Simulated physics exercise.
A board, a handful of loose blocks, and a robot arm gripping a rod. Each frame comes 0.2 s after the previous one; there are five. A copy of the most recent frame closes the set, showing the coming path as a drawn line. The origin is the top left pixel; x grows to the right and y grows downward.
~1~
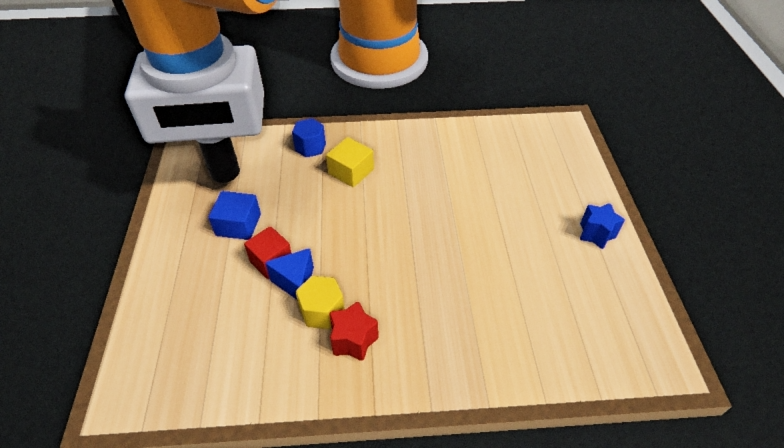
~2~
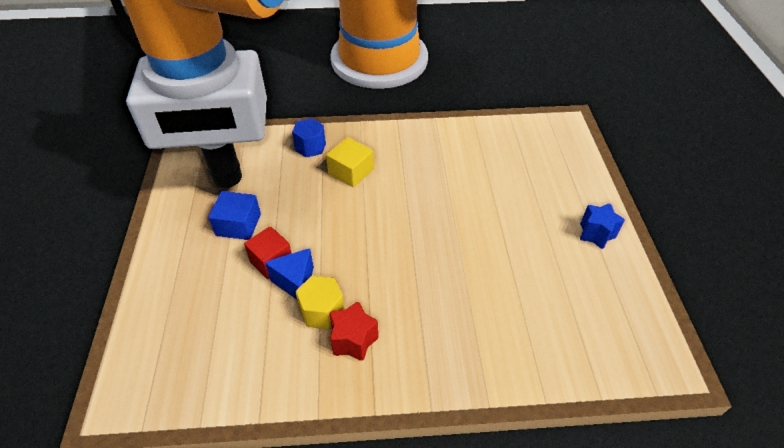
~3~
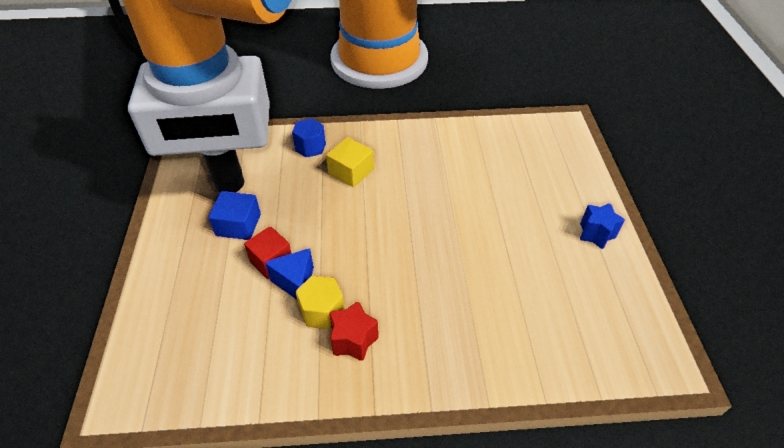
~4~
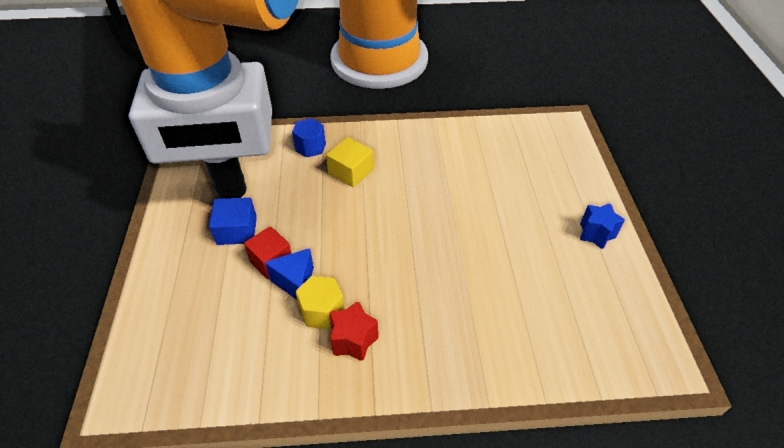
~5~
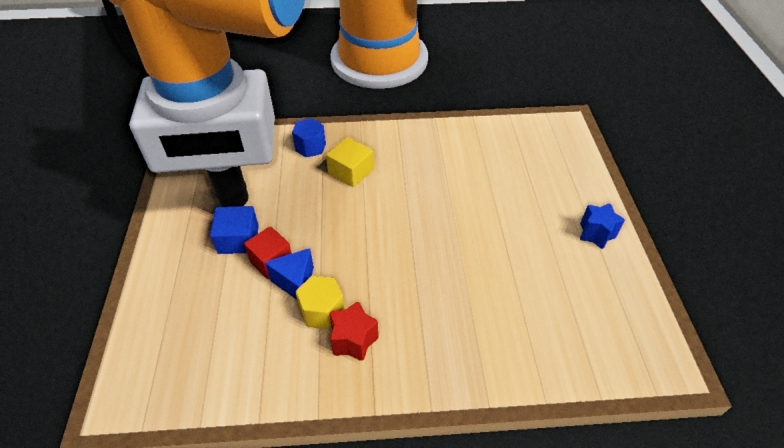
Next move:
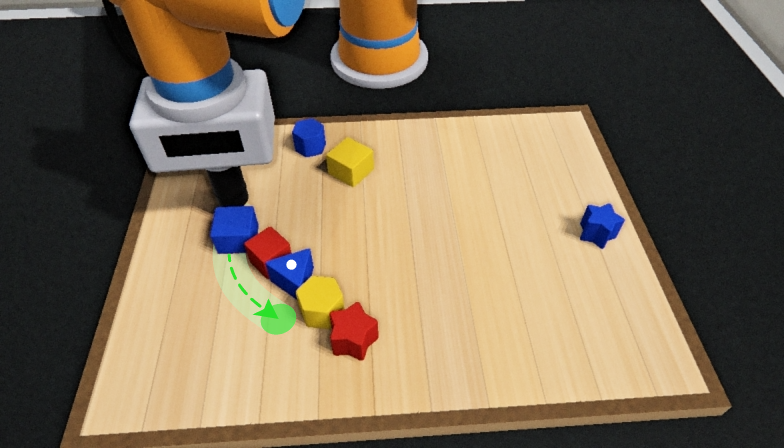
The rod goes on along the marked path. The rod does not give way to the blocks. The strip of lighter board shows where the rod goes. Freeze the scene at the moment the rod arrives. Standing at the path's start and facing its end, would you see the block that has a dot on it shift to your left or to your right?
The shift goes left.
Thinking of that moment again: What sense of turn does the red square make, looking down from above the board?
The red square rotates counterclockwise.
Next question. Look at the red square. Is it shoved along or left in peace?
Moved away.
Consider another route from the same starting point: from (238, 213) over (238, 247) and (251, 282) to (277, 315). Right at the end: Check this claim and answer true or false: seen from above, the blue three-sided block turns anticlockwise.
This is true.
The drawn path runs from (238, 213) by way of (229, 251) and (242, 289) to (278, 319); the dot is on the blue three-sided block.
On the path given first. One third of the way, rod at (224, 238); blue square at (224, 261), turned 15° anticlockwise; red square at (267, 270), turned 30° anticlockwise; blue three-sided block at (301, 272), turned 50° anticlockwise; yellow six-sided block at (330, 297), turned 25° clockwise.
Two thirds of the way, rod at (238, 277); blue square at (222, 305); red square at (270, 276), turned 40° anticlockwise; blue three-sided block at (304, 273), turned 60° anticlockwise; yellow six-sided block at (330, 297), turned 25° clockwise.
At the end, rod at (275, 307); blue square at (224, 317), turned 40° clockwise; red square at (306, 285), turned 80° anticlockwise; blue three-sided block at (331, 264), turned 100° anticlockwise; yellow six-sided block at (351, 294), turned 60° clockwise.
